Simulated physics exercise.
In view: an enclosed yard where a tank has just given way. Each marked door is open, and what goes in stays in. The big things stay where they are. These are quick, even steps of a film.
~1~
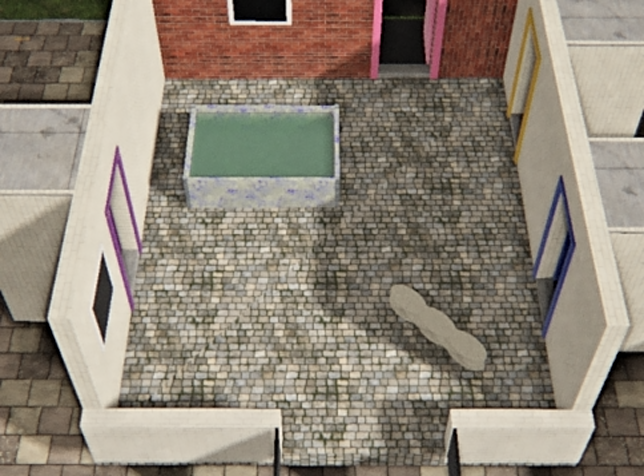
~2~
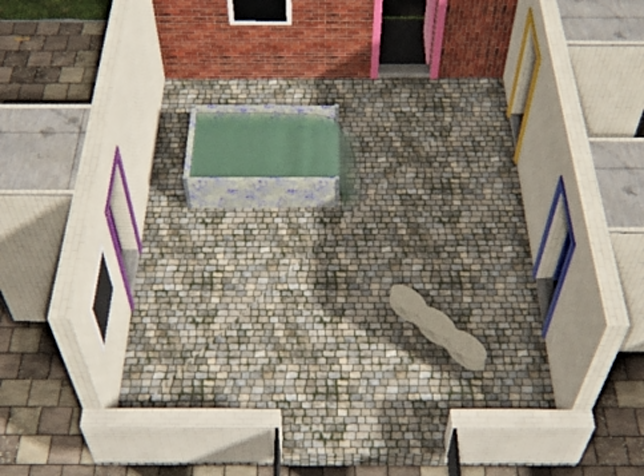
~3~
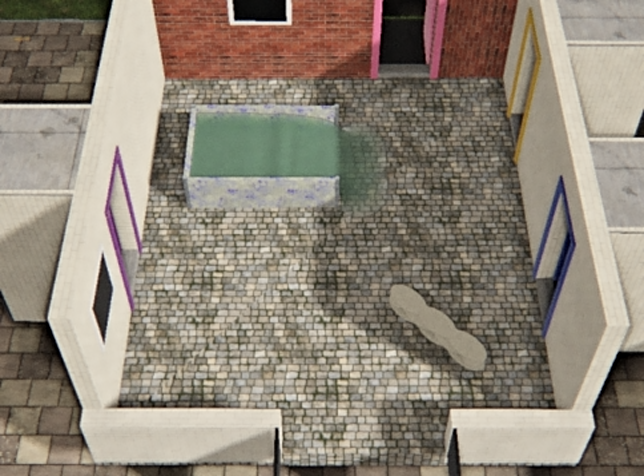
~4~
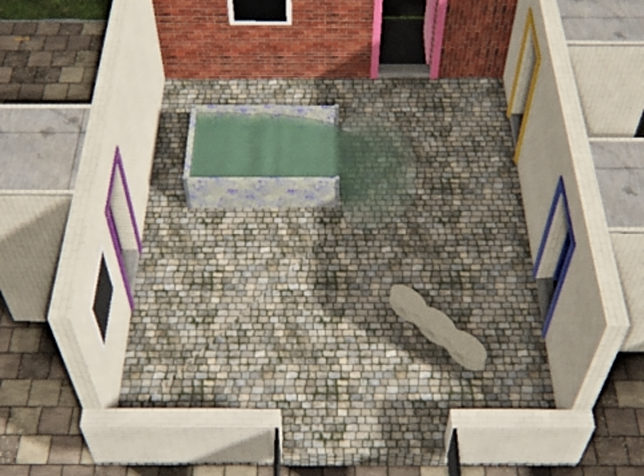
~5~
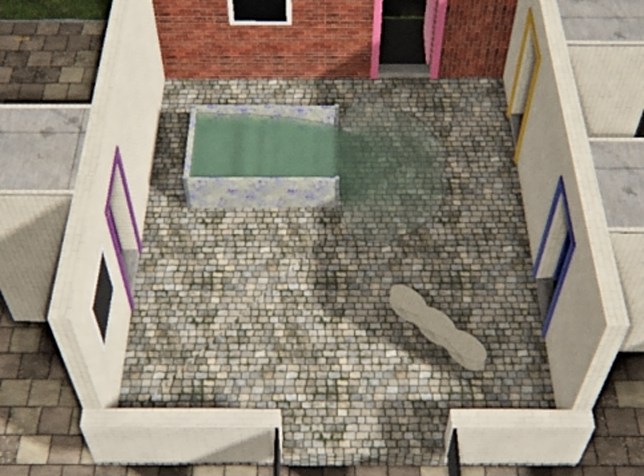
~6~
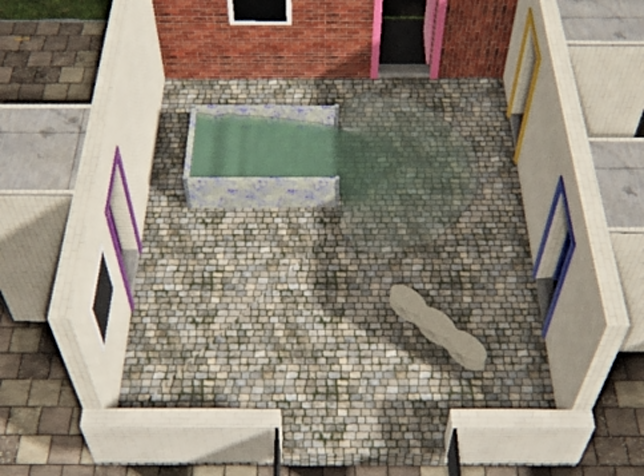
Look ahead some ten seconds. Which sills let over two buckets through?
In the end: The blue door floods; the yellow door floods; the pink door holds within the limit; the purple door holds within the limit.
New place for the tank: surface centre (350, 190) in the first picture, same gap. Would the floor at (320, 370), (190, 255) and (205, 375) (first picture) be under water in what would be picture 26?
As listed: No water, clear, clear.
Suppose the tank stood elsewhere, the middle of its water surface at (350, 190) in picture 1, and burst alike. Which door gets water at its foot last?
The purple-painted one.
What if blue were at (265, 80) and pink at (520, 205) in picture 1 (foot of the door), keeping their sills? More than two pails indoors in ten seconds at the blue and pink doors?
One by one: The blue door keeps below it, the pink door is over.
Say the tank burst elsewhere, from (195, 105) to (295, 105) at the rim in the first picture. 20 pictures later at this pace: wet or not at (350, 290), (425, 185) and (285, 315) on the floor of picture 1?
In that order: Clear, under water, clear.
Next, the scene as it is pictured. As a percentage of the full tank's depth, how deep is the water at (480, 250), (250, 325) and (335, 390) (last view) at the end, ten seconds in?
In turn 8, 6 and 2 in a hundred.
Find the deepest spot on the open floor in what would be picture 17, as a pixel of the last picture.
Around (503, 87).
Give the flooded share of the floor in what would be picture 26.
About 40 per cent.
A moment on, water covers 30 % of the floor; the blue door not reached, the yellow door under two buckets in, the pink door wet at the sill, nothing in, the purple door not reached.
Next, water covers 35 % of the floor; the blue door wet at the sill, nothing in, the yellow door over two buckets in, the pink door wet at the sill, nothing in, the purple door not reached.
Then, water covers 40 % of the floor; the blue door under two buckets in, the yellow door far over two buckets in, the pink door wet at the sill, nothing in, the purple door not reached.
Later, water covers 70 % of the floor; the blue door over two buckets in, the yellow door far over two buckets in, the pink door under two buckets in, the purple door not reached.
In the end, water covers 95 % of the floor; the blue door over two buckets in, the yellow door far over two buckets in, the pink door under two buckets in, the purple door wet at the sill, nothing in.
